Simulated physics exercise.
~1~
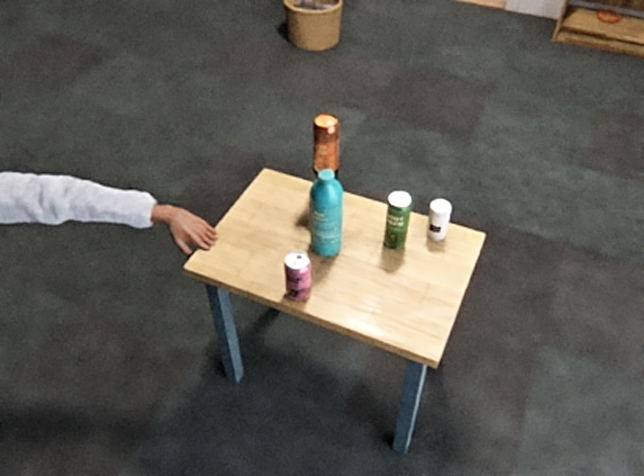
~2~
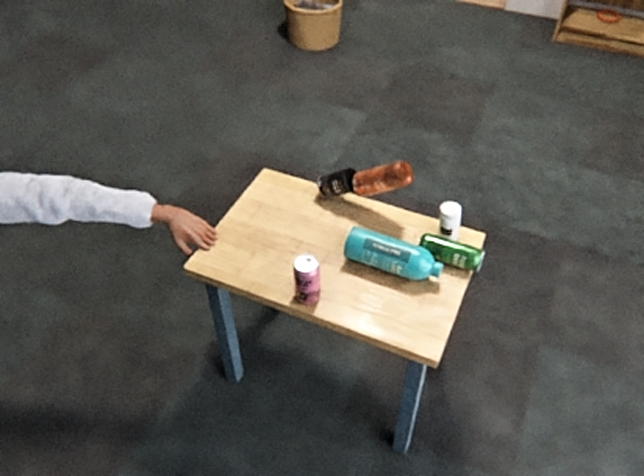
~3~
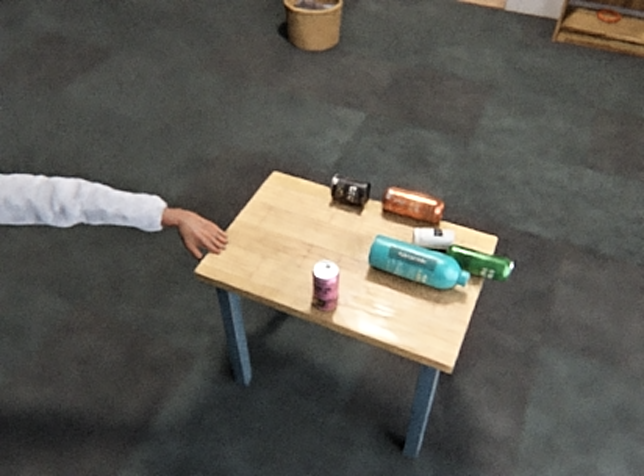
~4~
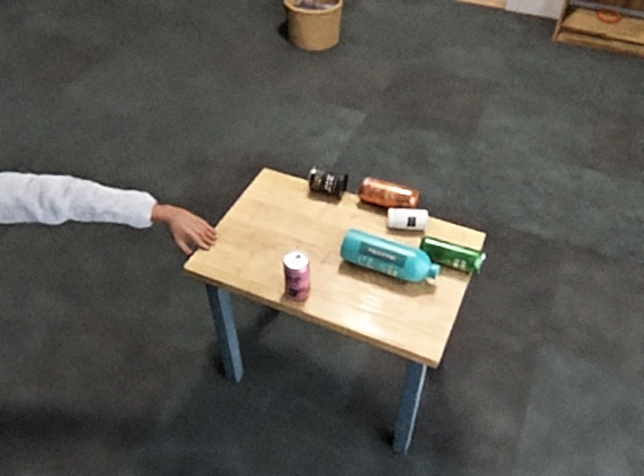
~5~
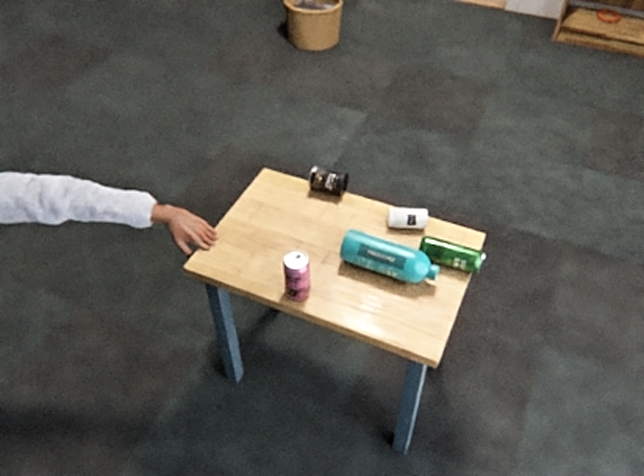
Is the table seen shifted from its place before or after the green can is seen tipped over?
After. The green can is already lying on its side while the table still appears in its starting place, and the table is seen shifted to the right only later.
